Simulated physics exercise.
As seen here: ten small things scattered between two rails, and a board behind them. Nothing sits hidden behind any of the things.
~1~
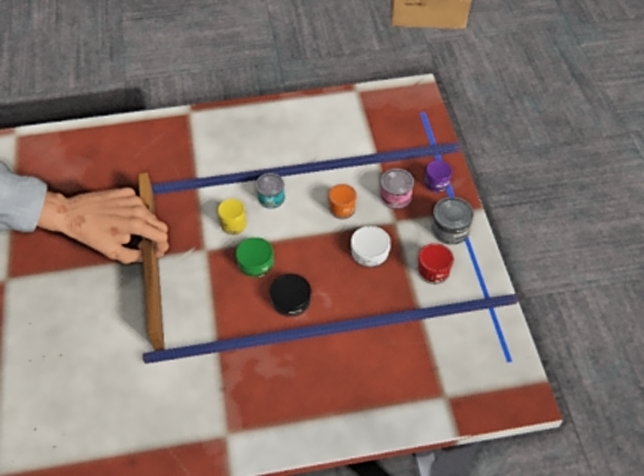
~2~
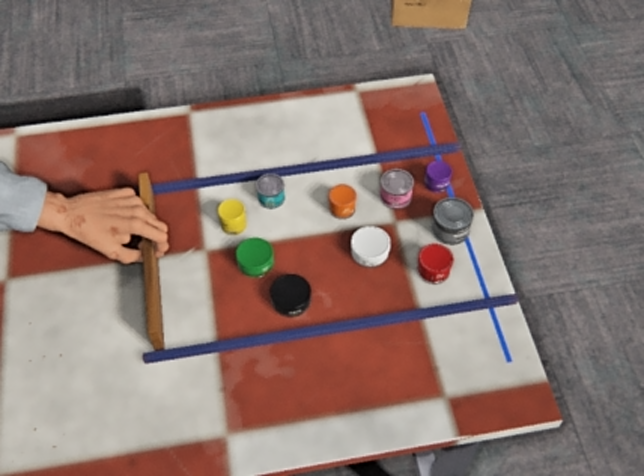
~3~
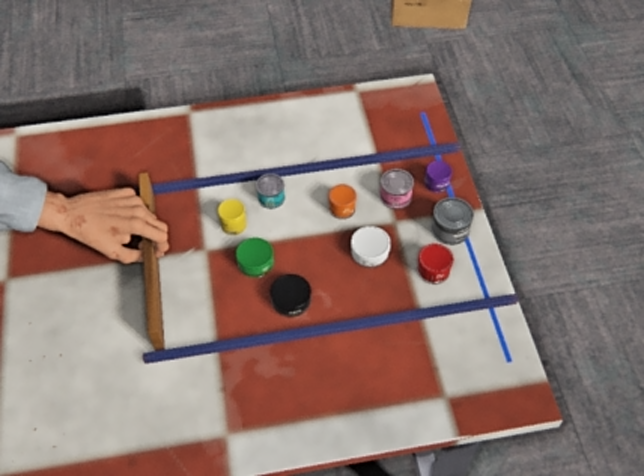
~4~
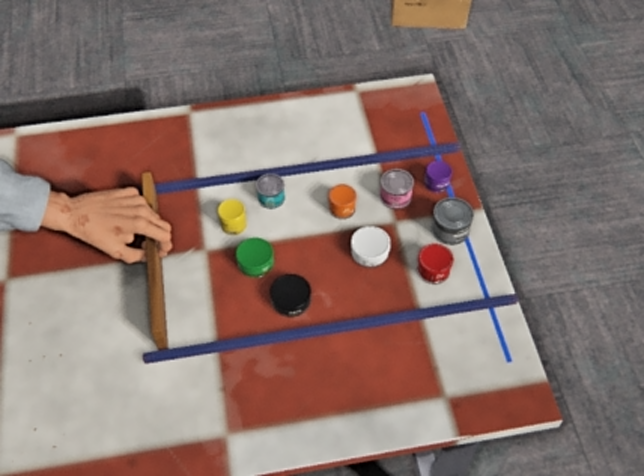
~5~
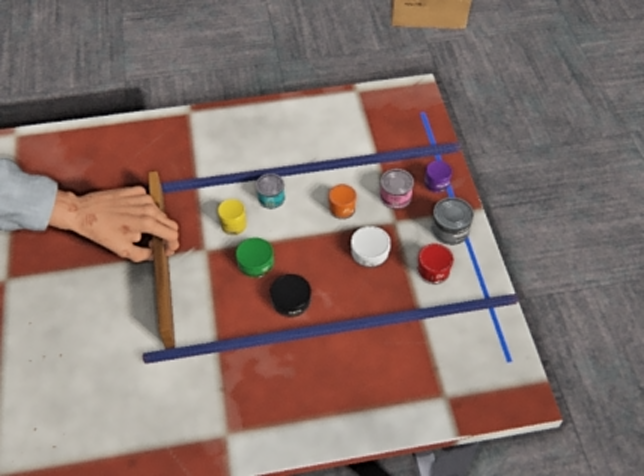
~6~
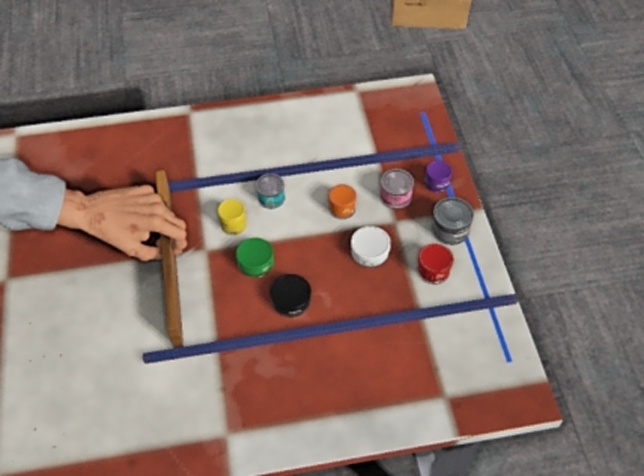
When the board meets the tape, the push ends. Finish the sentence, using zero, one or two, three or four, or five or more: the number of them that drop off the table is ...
The number that drop off the table is five or more.
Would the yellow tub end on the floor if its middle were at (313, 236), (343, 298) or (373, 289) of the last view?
Well, in that order it stays aboard, stays aboard and goes off.
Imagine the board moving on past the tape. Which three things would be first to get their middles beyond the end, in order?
They are the grey pot, then the purple tub, then the red tin.
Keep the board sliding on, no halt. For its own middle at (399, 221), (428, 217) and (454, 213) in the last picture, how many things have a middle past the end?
Over the end: 0, 2, 6.
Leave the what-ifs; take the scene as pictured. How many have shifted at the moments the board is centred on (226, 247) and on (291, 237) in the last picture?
At the first spot 1, then 4.
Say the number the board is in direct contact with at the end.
4 in contact.
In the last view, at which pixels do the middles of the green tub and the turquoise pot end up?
In the last picture, roughly (481, 222) and (457, 163).
Soon after, none off yet; purple tub at rest near (438, 177); grey pot at rest near (452, 221); red tin at rest near (435, 264).
At rest, the number that fall off is five or more; fallen, orange pot, white tin, pink tin, red tin, grey pot and purple tub.
